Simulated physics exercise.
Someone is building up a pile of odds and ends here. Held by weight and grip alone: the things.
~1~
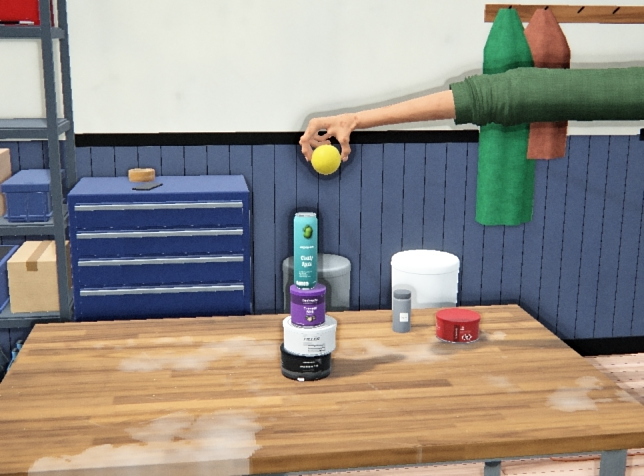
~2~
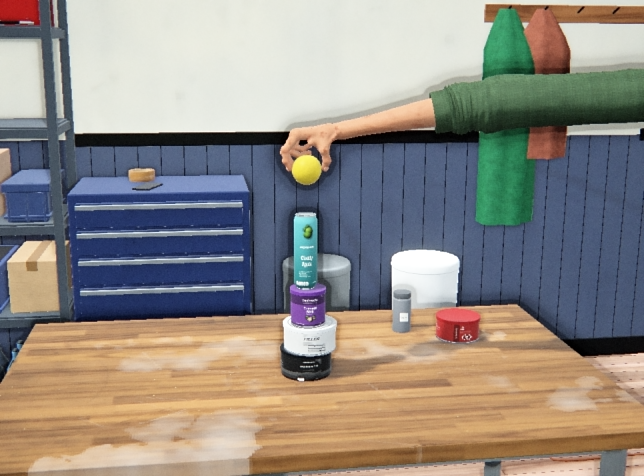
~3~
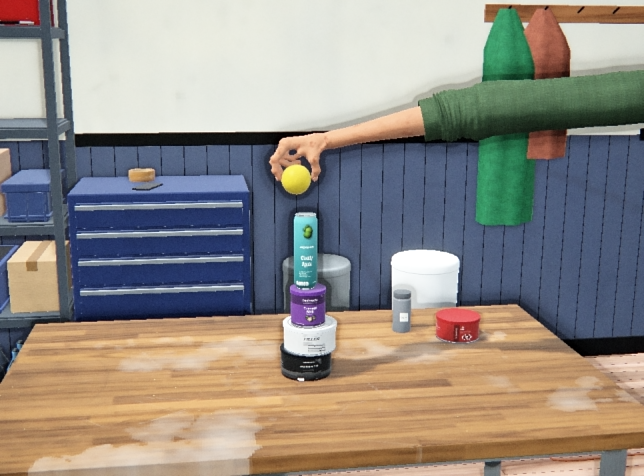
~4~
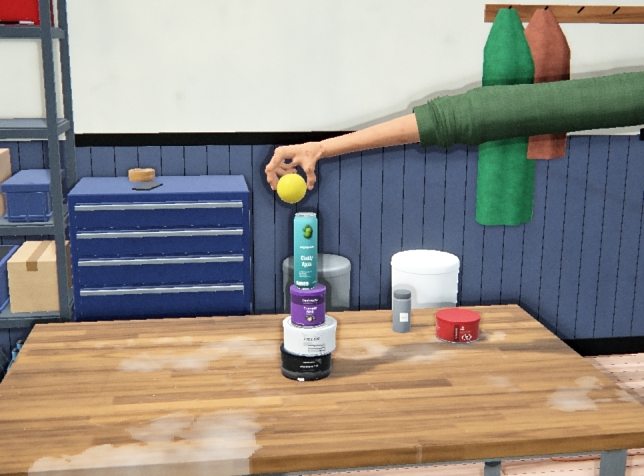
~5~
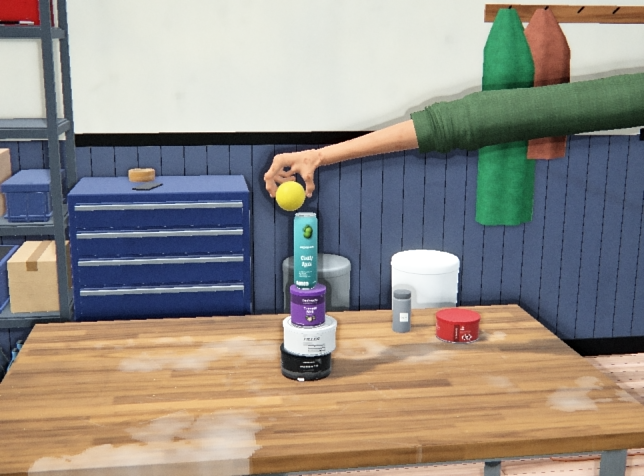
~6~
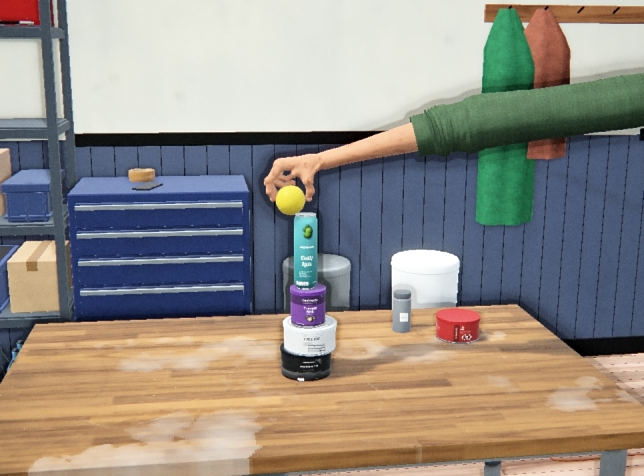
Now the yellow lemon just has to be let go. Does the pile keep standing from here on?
Seems the tower doesn't stand.
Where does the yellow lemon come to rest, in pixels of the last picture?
I'd say around (253, 364) in the last view.
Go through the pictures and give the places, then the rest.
On its way; yellow lemon (326, 160); turquoise can (306, 251), in the first picture.
On its way; yellow lemon (307, 170); red tub (458, 326), in the second picture.
On its way; yellow lemon (296, 179); purple pot (308, 305), in the third picture.
On its way; yellow lemon (292, 188); turquoise can (306, 251), in the fourth picture.
On its way; yellow lemon (291, 196); red tub (458, 326), in the fifth picture.
Set down, still held; yellow lemon (291, 200); purple pot (308, 305), in the sixth picture.
Then, 0.50 s past the last view, yellow lemon now fallen.
Then, 0.60 s past the last view, things are still on the move.
Finally, fallen, yellow lemon; the other 6 still in place. Final places as the last picture's camera would see them, yellow lemon near (253, 364). The pile comes apart.
